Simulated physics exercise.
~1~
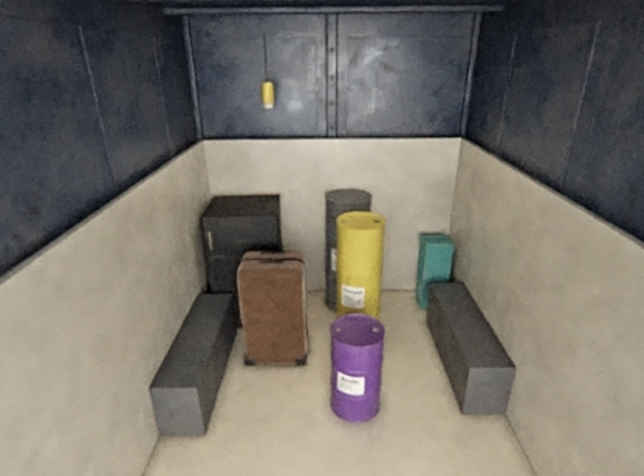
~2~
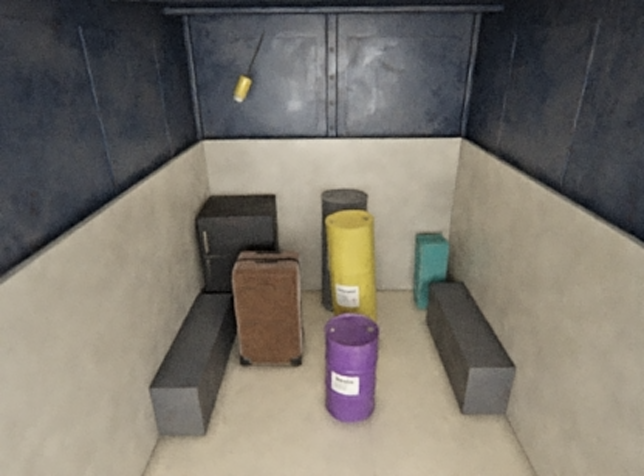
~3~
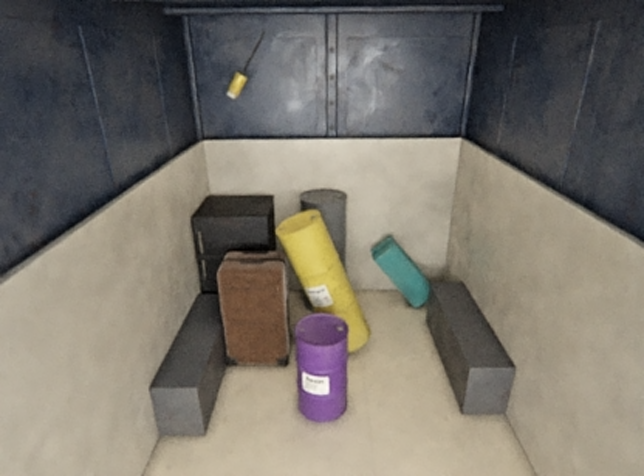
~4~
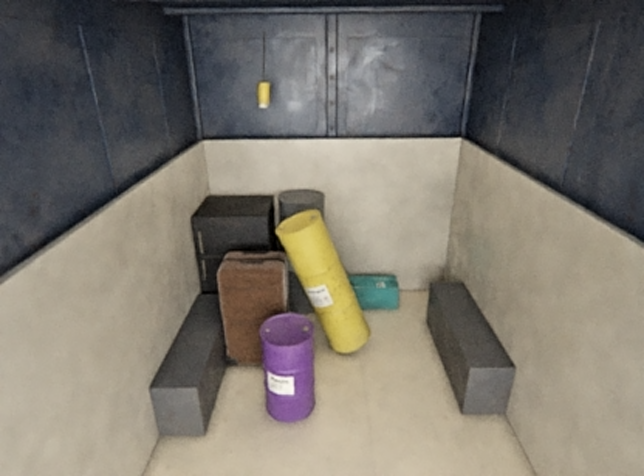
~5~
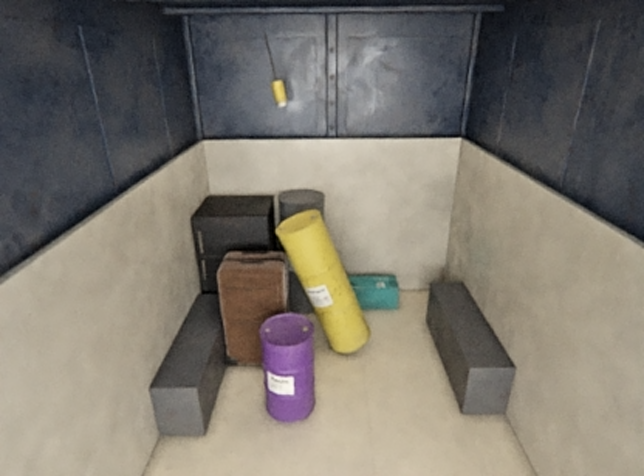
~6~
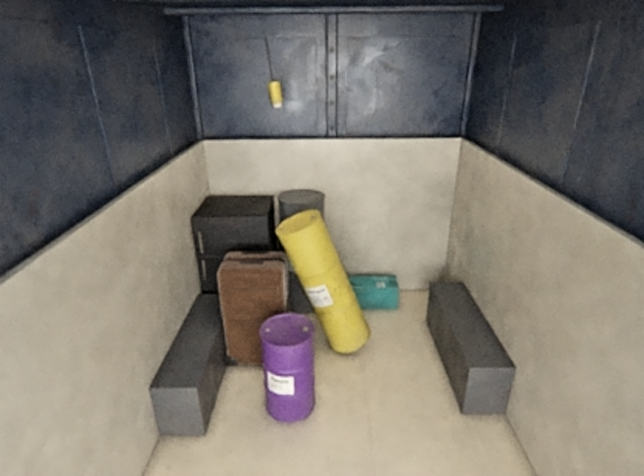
Yellow drum sliding left and tipping against a brown case, turquoise box toppling onto its side, purple and grey drums sliding left.
